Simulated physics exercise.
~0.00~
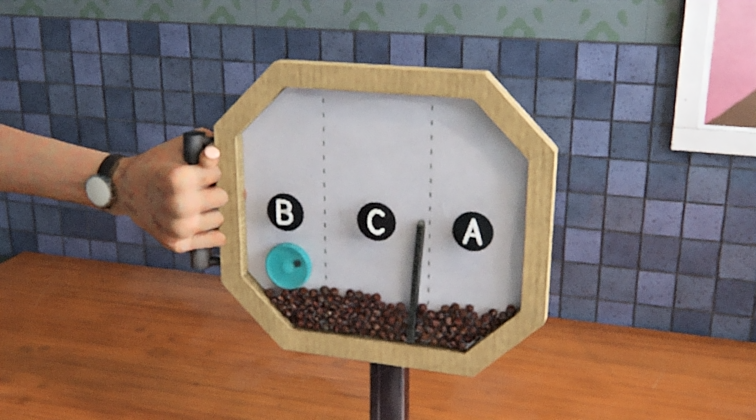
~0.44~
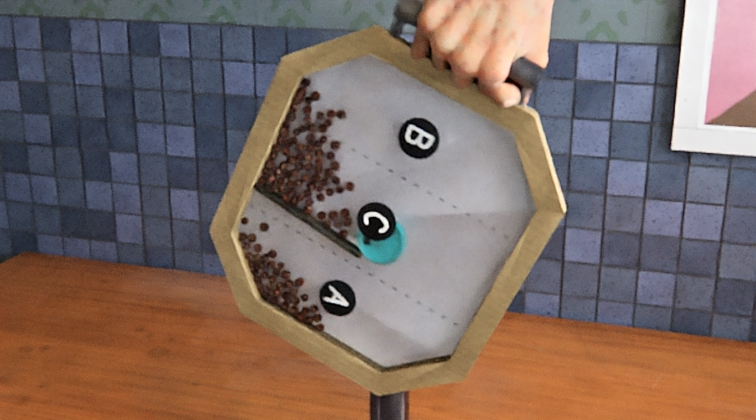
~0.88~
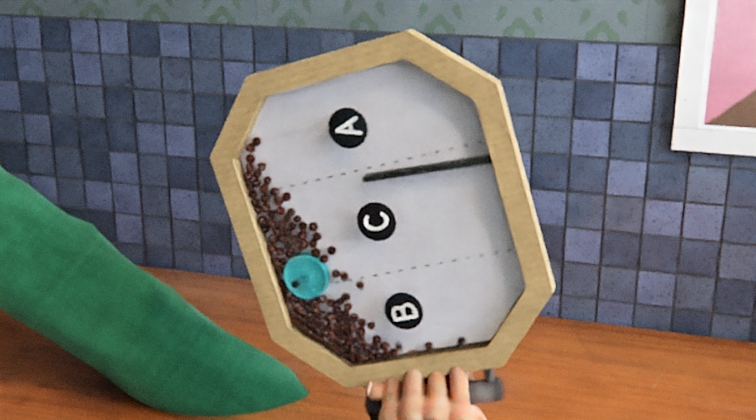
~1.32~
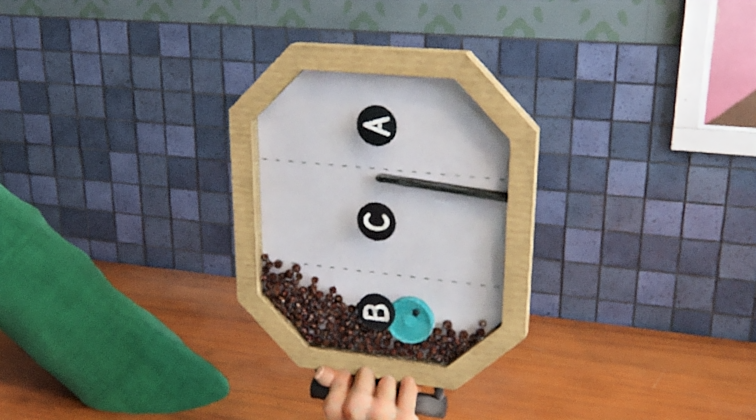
At first, a hand grips the handle at the left of a see-through, wood-framed case, where dark beads line the bottom and a turquoise disc rests in strip B. The hand swings the case clockwise, carrying the handle over the top, and the beads gather at the left on both sides of a dark bar while the disc sits in C. As the turn continues, the handle comes round to the bottom and beads slide down the left side with the disc among them. Finally, the handle is at the bottom, with most beads and the disc in B.
